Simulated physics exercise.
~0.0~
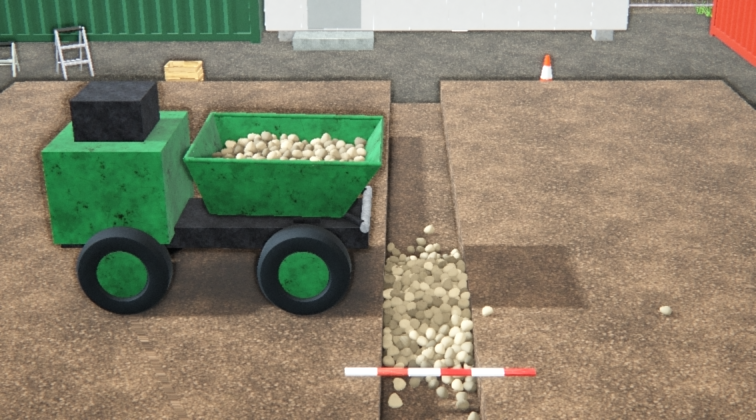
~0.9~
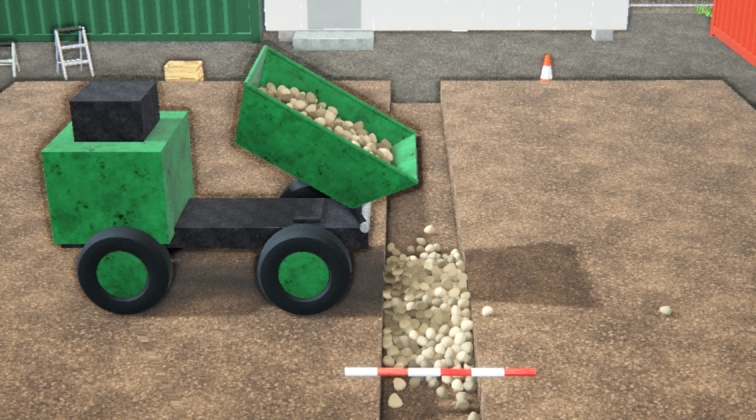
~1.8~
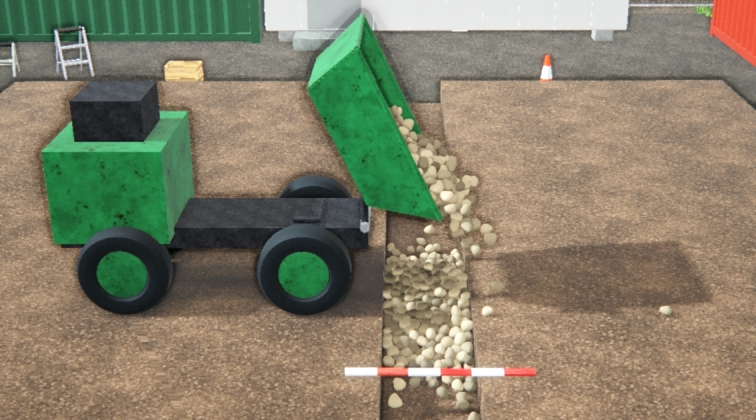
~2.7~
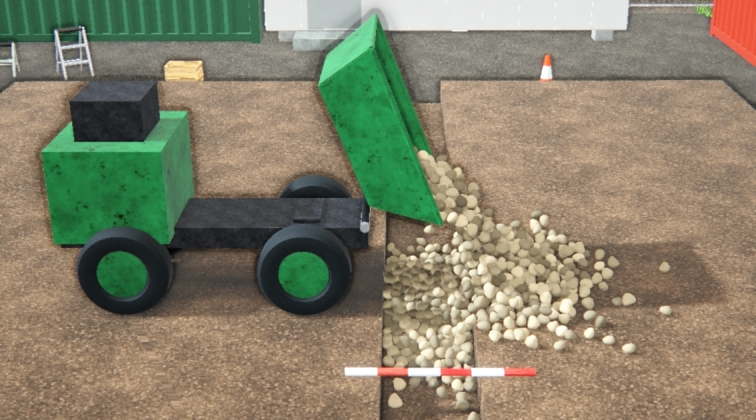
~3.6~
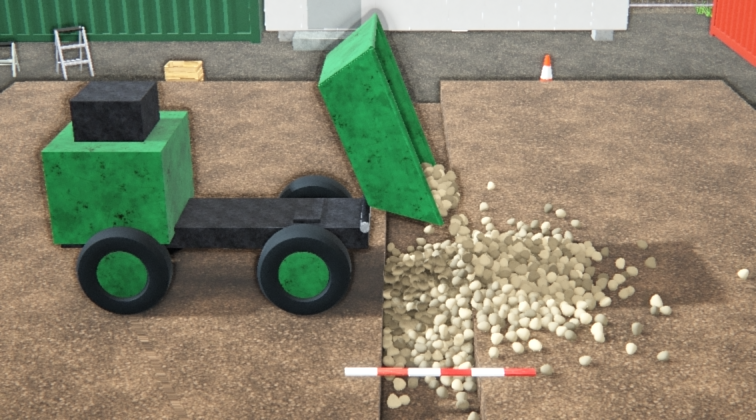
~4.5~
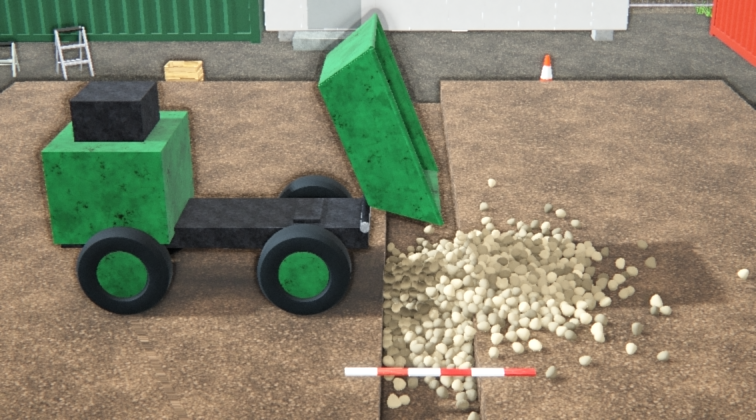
On a dirt yard, a green dump truck tips its skip, spilling pale stones across a partly filled trench and onto the ground beyond.
